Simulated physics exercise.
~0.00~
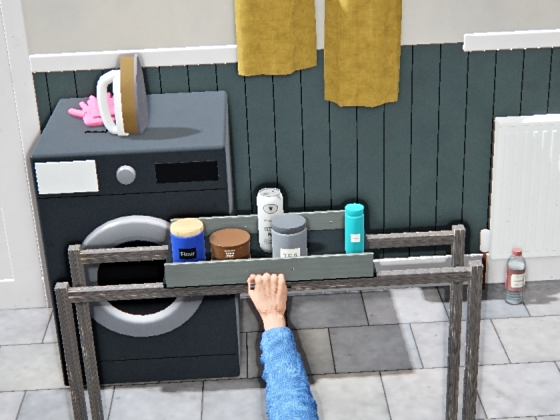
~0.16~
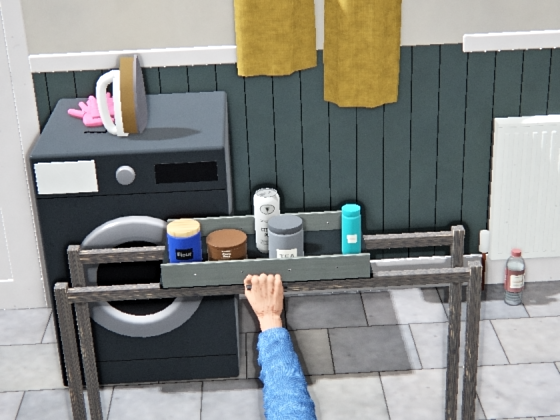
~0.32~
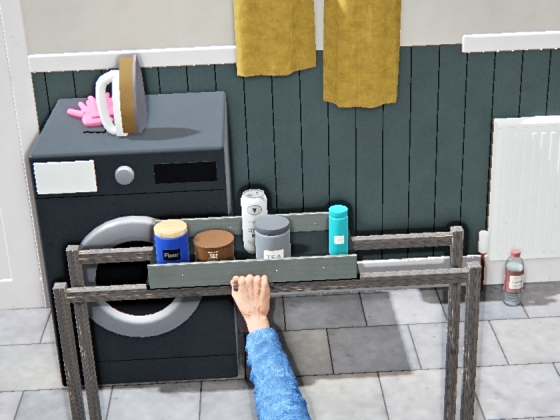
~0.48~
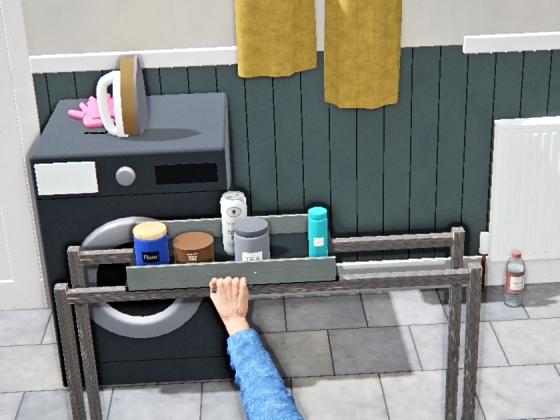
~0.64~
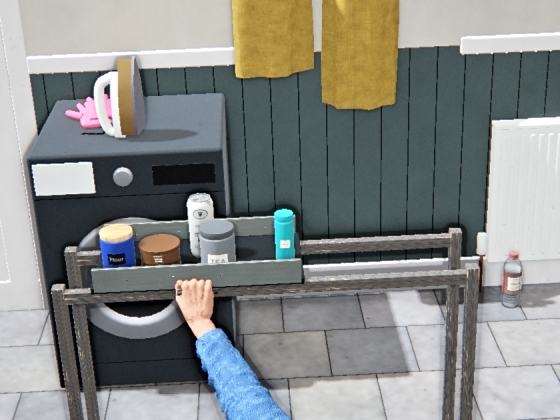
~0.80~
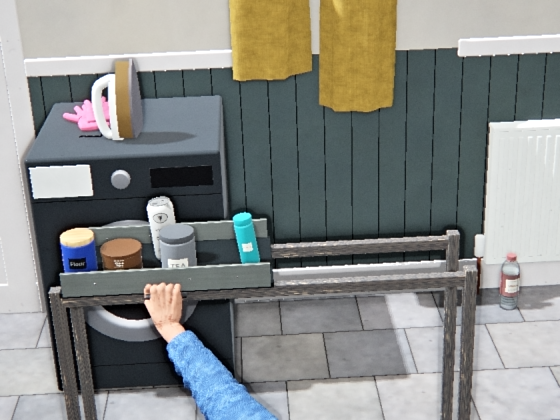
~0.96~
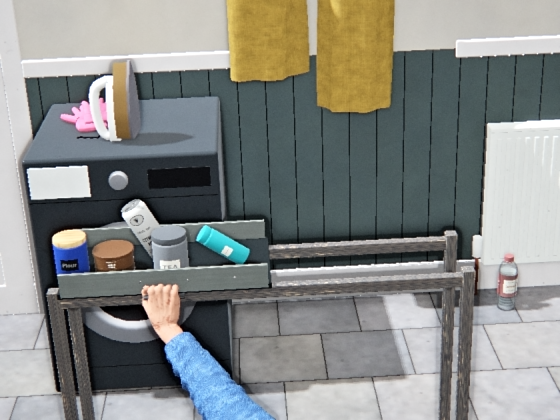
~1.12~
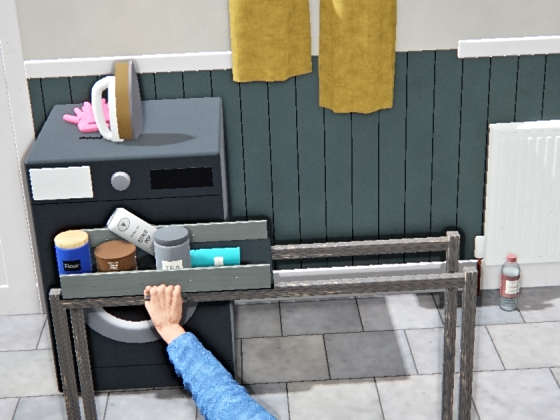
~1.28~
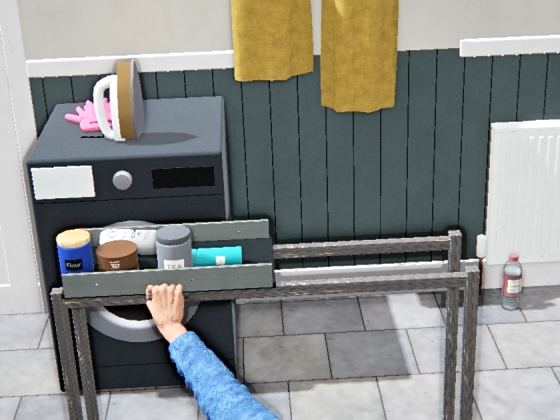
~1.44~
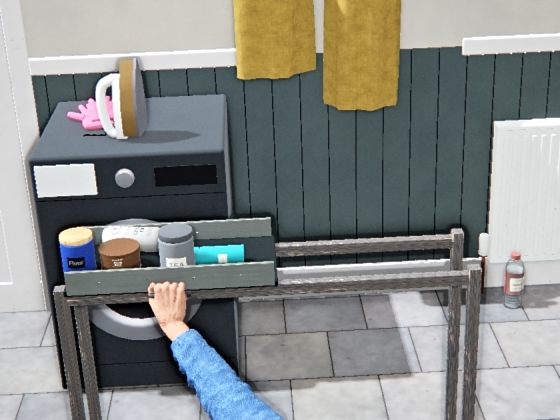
A tray of containers was pushed left by a hand in a blue sleeve, gathering speed until it stopped abruptly, and the turquoise shaker and then the white can toppled over, both ending up lying on the tray beside three still upright.
